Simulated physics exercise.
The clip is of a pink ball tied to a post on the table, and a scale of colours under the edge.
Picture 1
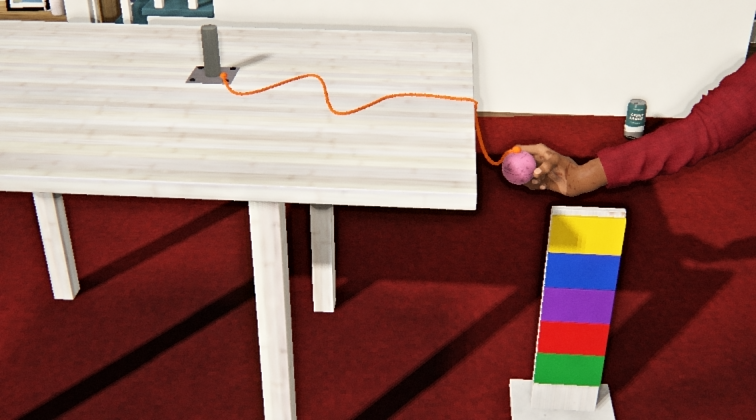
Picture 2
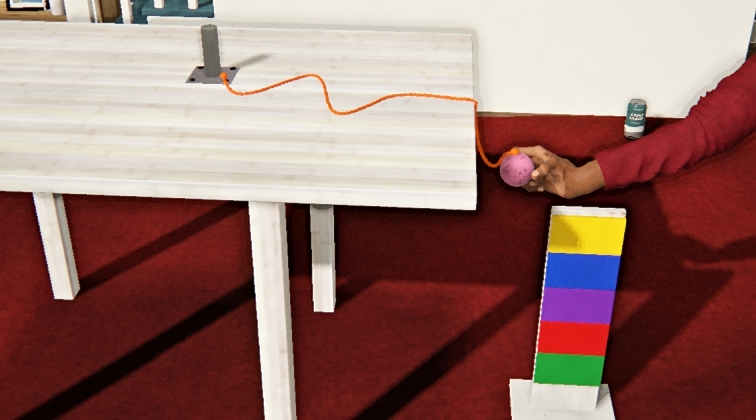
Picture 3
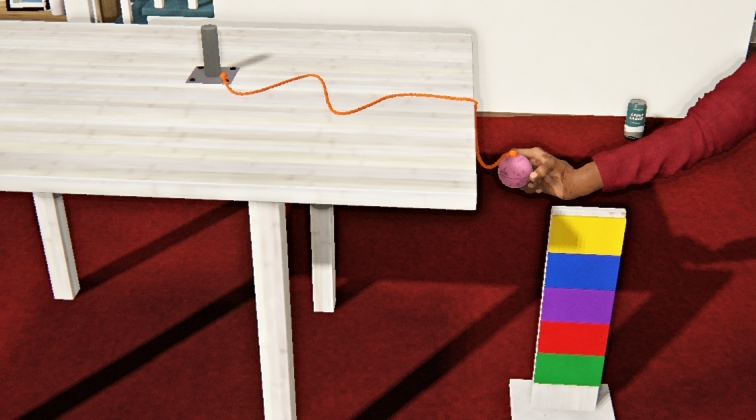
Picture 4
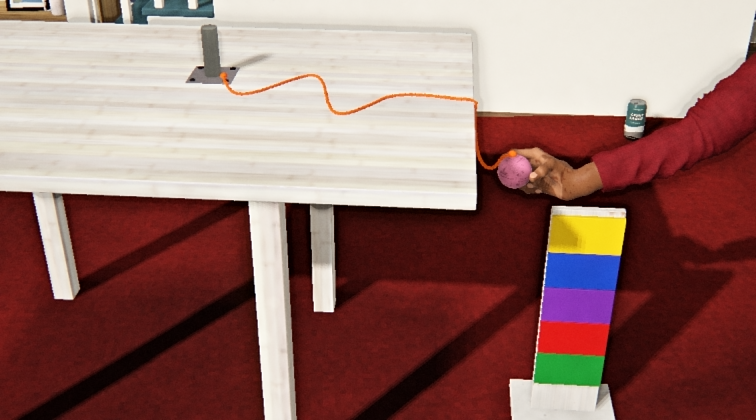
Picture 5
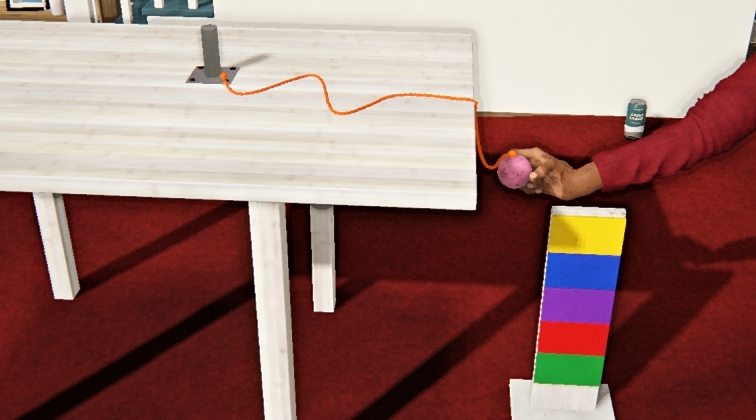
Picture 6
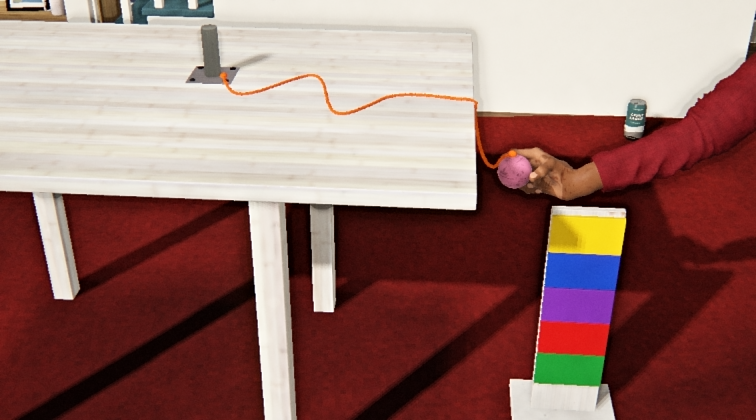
A hand held a pink ball just past the table's right edge, barely shifting it left before keeping it still, while an orange cord ran loosely back to a post above a striped colour scale.
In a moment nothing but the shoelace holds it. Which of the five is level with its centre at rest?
Its centre hangs level with the red band.
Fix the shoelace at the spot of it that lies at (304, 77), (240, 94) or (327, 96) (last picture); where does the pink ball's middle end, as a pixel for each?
In that order: (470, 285), (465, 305) and (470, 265).
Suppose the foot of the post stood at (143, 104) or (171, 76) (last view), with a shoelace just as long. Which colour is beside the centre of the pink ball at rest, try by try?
One after the other, purple; purple.
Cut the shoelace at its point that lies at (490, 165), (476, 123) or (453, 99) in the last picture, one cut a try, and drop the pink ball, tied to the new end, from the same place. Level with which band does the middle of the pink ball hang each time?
In that order: Purple; blue; yellow.
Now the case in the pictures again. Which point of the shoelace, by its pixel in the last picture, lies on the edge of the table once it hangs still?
The one at (351, 112).
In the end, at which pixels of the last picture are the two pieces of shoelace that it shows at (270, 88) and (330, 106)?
They go to (307, 84) and to (441, 99).
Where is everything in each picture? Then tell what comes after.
Pink ball (519, 167); yellow (587, 236); blue (582, 273); purple (578, 307); red (573, 340); green (569, 371), in the first frame.
Pink ball (517, 170); shoelace through (232, 91) (306, 76) (330, 106) (389, 97) (475, 111), in the second frame.
Pink ball (515, 171), in the third frame.
Pink ball (515, 171); shoelace through (232, 91) (306, 76) (330, 106) (389, 97) (475, 111), in the fourth frame.
Pink ball (515, 171), in the fifth frame.
Pink ball (515, 171); shoelace through (232, 91) (306, 76) (330, 106) (389, 97) (475, 111), in the sixth frame.
Soon after, ball near (460, 313); level with red.
Then, ball near (459, 319); level with red.
At rest, ball near (458, 323); level with red. Its middle rests at the red band.
